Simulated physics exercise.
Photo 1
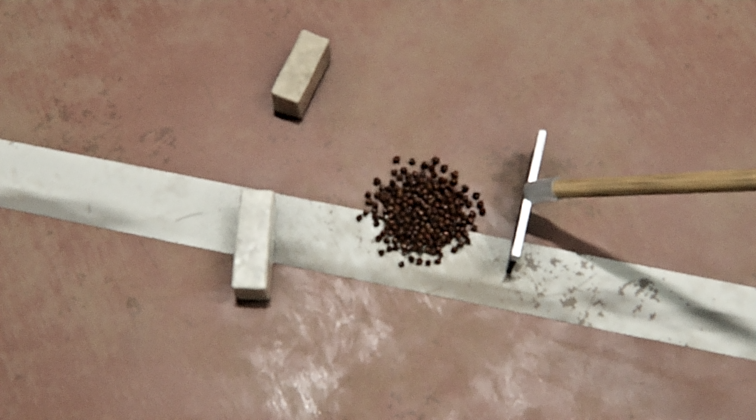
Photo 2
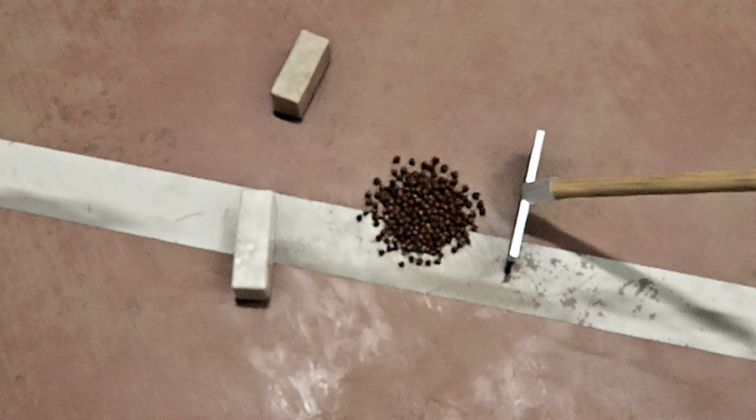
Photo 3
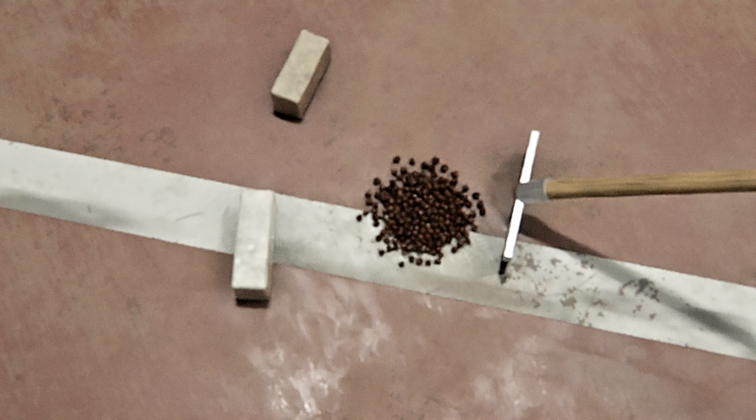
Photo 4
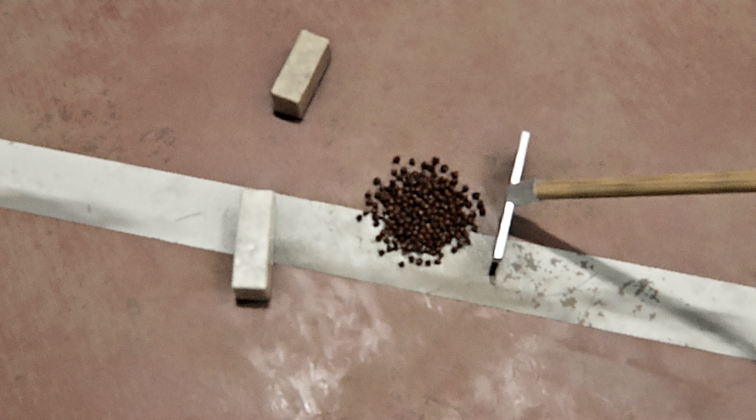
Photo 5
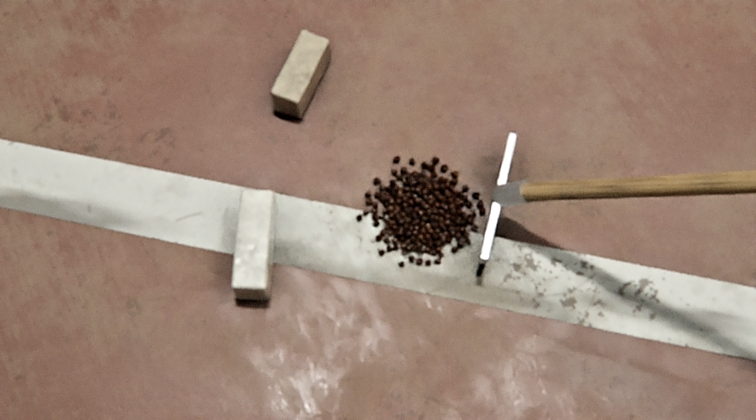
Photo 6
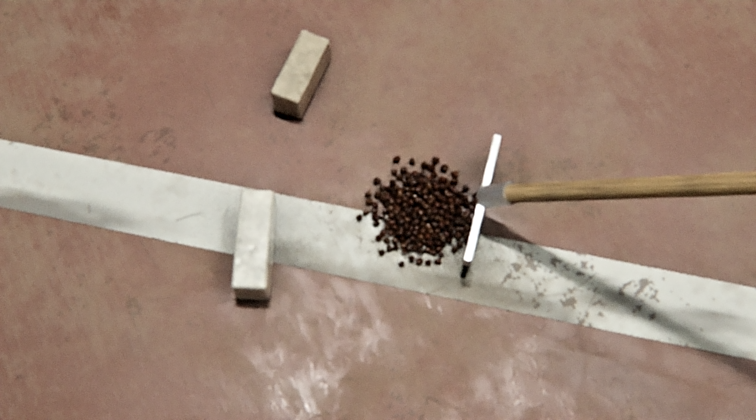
A wooden-handled squeegee slides left across the floor and nudges the edge of a bean pile.
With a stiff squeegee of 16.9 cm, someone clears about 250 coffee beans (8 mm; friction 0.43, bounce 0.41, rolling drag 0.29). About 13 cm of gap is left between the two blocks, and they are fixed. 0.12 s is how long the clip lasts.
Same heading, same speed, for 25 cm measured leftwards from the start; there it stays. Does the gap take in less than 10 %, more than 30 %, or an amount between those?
It takes in an amount between.
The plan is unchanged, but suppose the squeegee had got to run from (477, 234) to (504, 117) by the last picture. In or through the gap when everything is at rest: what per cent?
In or through the gap - 10 %.
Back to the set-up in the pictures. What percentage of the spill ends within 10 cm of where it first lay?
Estimate: About 5 percent.
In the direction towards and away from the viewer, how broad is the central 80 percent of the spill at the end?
Estimate: Close to 18 cm.
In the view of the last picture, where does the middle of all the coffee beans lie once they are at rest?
Around pixel (298, 199).
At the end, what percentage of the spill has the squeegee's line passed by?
I'd say some 10 per cent.
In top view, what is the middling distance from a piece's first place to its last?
I'd guess near 16 cm, give or take.
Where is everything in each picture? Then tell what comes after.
In the first picture, squeegee from (515, 256) to (541, 138); moved 0.0 cm; 0 pieces shifted; middle of the spill at (426, 207); block at (253, 238); block at (300, 65).
In the second picture, squeegee from (513, 256) to (539, 138); moved 0.2 cm; 0 pieces shifted; middle of the spill at (426, 207).
In the third picture, squeegee from (507, 257) to (533, 138); moved 0.9 cm; 0 pieces shifted; middle of the spill at (426, 207).
In the fourth picture, squeegee from (497, 258) to (524, 139); moved 2.1 cm; 0 pieces shifted; middle of the spill at (426, 207).
In the fifth picture, squeegee from (484, 259) to (511, 140); moved 3.7 cm; 0 pieces shifted; middle of the spill at (426, 207).
In the sixth picture, squeegee from (468, 261) to (496, 142); moved 5.6 cm; 4 pieces shifted; middle of the spill at (426, 207); block at (253, 238); block at (300, 65).
Then, 0.18 s after the last picture, squeegee 20 cm from its start, spill 18 cm wide; held up before the blocks 100 %.
Then, 0.36 s after the last picture, squeegee 26 cm from its start, spill 22 cm wide; in or through the gap 10 %, round the near block 5 %, held up before the blocks 85 %.
Then, 0.51 s after the last picture, squeegee 26 cm from its start, spill 22 cm wide; in or through the gap 15 %, round the near block 5 %, held up before the blocks 80 %.
In the end, in or through the gap 15 %, round the near block 5 %, round the far block 0 %, held up before the blocks 80 %.
